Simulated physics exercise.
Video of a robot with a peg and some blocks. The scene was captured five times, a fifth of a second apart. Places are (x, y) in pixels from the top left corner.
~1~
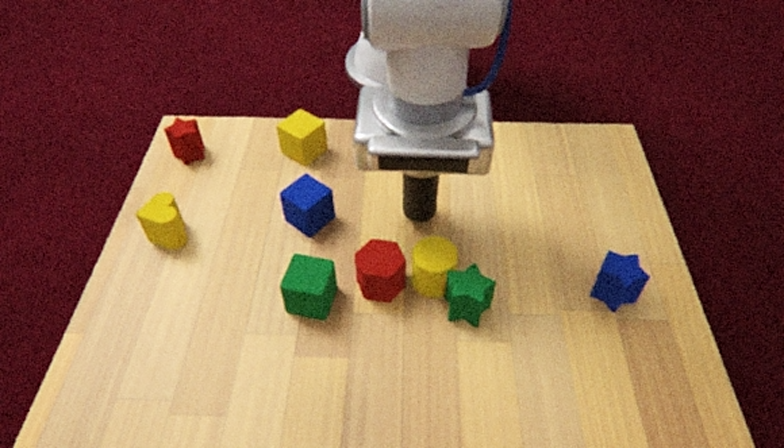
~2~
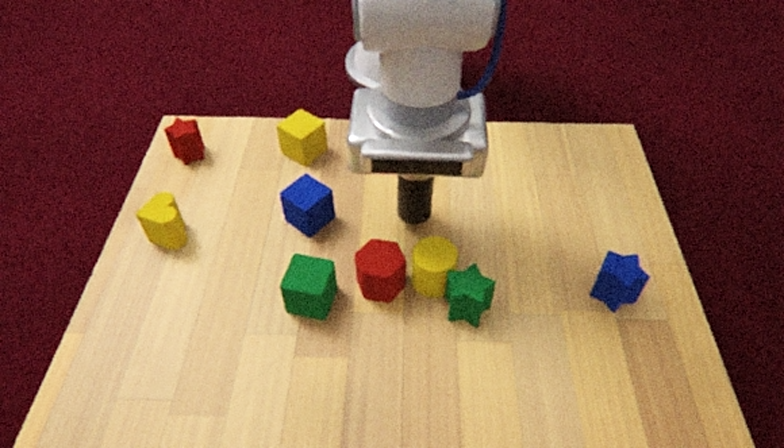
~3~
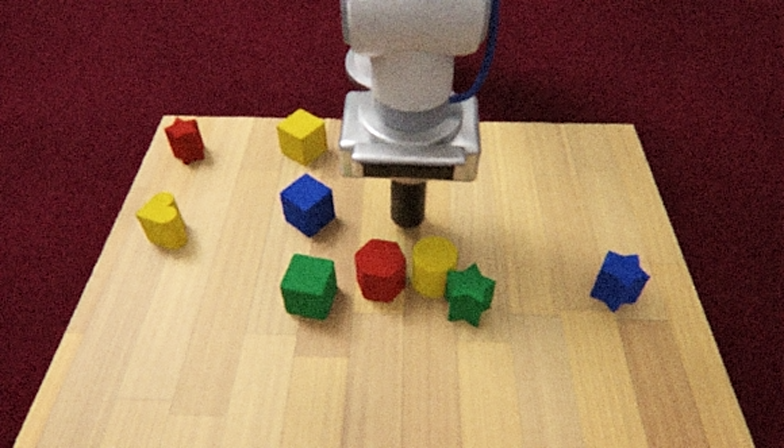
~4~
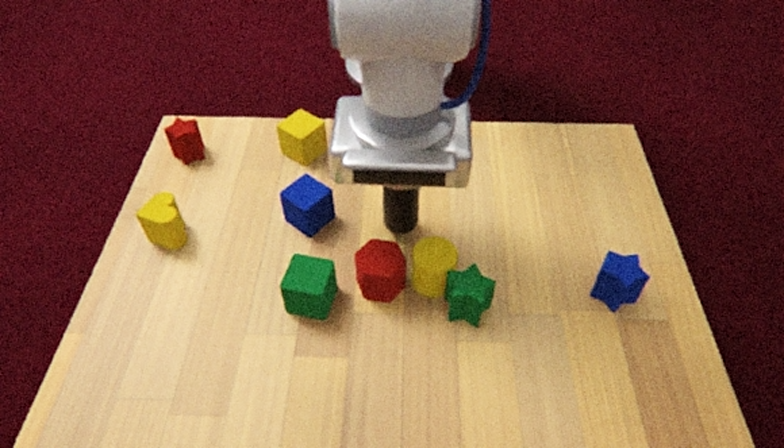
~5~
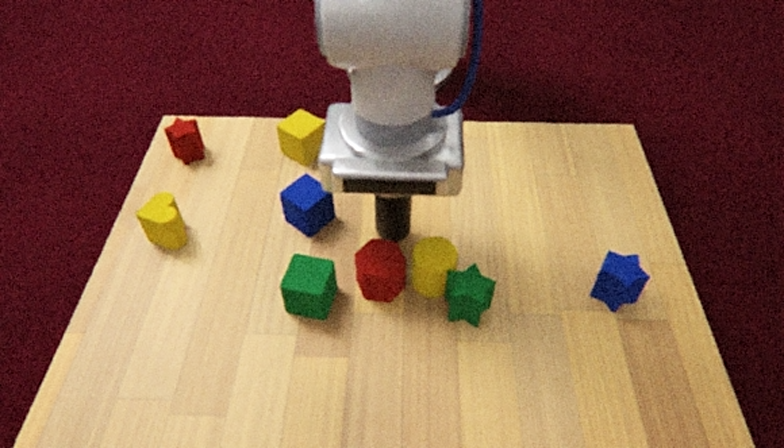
On a light wooden board scattered with colored blocks, a robot arm slid its dark peg slightly left and toward the viewer, nearing the red block, while all the blocks stayed still.
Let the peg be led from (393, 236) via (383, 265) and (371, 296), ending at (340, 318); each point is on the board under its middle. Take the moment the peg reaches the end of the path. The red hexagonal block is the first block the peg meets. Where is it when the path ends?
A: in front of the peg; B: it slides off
Choice B: It slides off.
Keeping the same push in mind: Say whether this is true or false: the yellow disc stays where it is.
This is true.
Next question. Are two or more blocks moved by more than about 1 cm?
The answer is no.
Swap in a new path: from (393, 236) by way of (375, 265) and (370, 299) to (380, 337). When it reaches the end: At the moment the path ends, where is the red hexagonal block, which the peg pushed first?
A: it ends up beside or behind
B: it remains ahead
My answer is option B.
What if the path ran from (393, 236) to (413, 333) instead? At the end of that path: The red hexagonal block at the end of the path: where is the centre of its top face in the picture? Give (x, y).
It sits at (364, 292).
What follows on the original path. One third of the way, peg (383, 258); red hexagonal block (376, 273).
Two thirds of the way, peg (370, 289); red hexagonal block (366, 308), turned 15° anticlockwise.
At the end, peg (339, 311); green four-sided block (301, 273), turned 15° clockwise; red hexagonal block (359, 326), turned 35° anticlockwise; yellow disc in place.
